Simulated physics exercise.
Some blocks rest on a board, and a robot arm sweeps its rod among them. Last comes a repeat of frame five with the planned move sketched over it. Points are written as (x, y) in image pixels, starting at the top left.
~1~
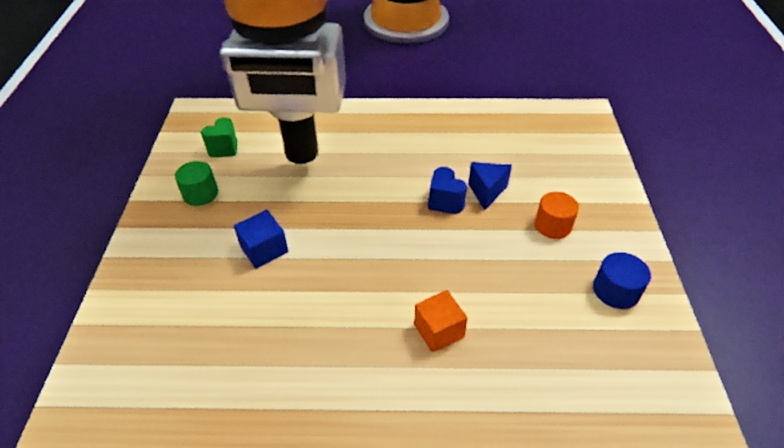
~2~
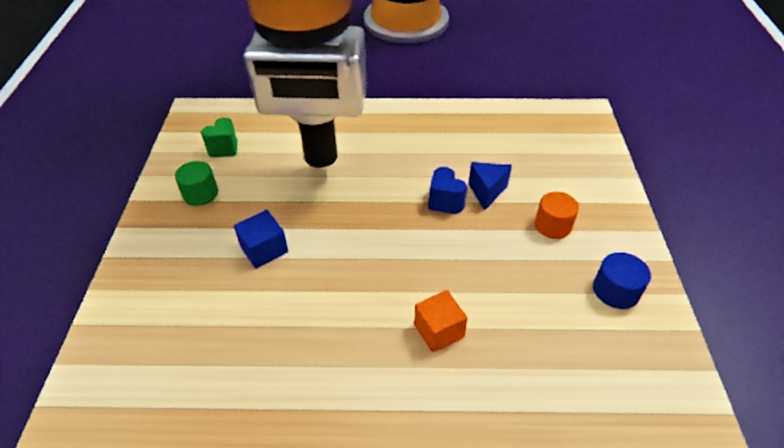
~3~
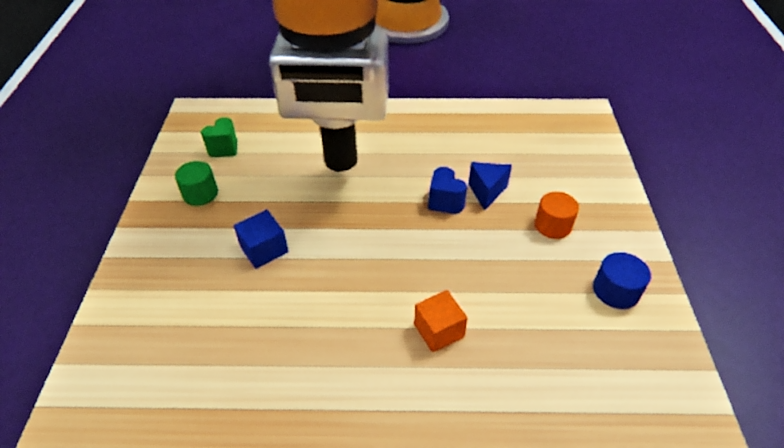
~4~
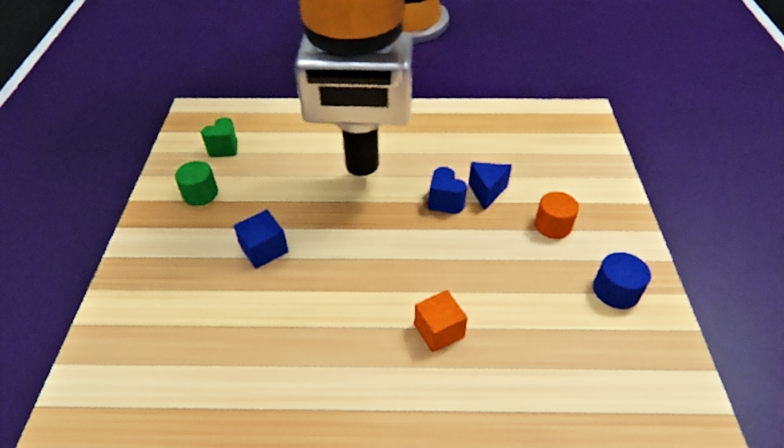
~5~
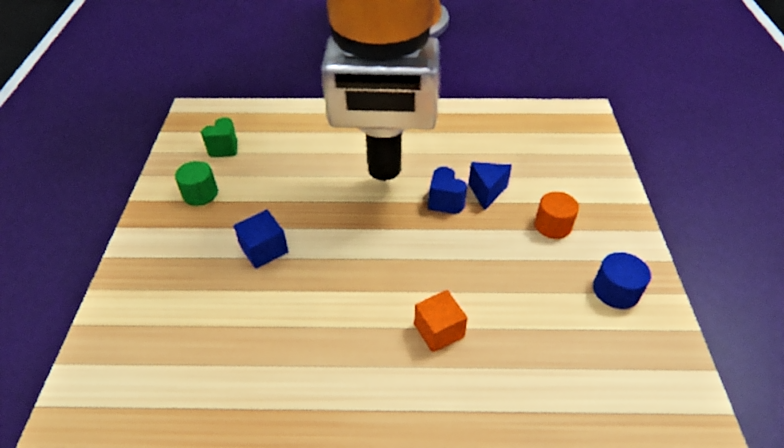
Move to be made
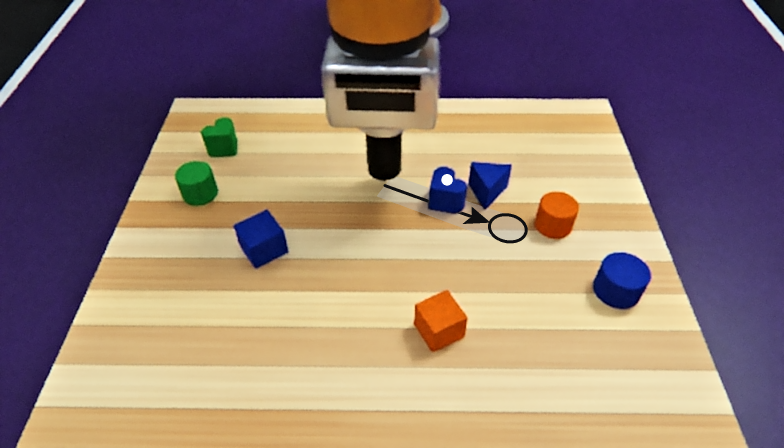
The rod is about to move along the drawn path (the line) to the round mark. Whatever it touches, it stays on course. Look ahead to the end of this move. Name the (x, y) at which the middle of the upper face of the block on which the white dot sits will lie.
Around pixel (547, 198).
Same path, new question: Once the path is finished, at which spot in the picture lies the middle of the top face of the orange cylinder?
About (586, 205).
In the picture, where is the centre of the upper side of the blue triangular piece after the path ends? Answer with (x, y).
It is at (510, 173).
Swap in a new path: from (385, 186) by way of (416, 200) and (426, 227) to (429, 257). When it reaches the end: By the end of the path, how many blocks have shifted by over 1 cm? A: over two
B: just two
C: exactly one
Correct choice: C.
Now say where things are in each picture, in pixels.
In the first picture, rod's lower end (302, 154); blue heart (447, 180); blue triangular piece (491, 171); orange cylinder (560, 204).
In the second picture, rod (321, 158); blocks still.
In the third picture, rod (341, 162); blocks still.
In the fourth picture, rod (362, 166); blocks still.
In the fifth picture, rod (385, 170); blue heart (447, 180); blue triangular piece (491, 171); orange cylinder (560, 204).
Drawn move, in a line from (385, 186) to (508, 228); the dot is on the blue heart.
What follows on the original path. One third of the way, rod (425, 185); blue heart (459, 183).
Two thirds of the way, rod (467, 199); blue heart (504, 193), turned 25° anticlockwise; blue triangular piece (508, 173), turned 45° anticlockwise.
At the end, rod (511, 213); blue heart (547, 198), turned 60° anticlockwise; blue triangular piece (510, 173), turned 55° anticlockwise; orange cylinder (586, 205).
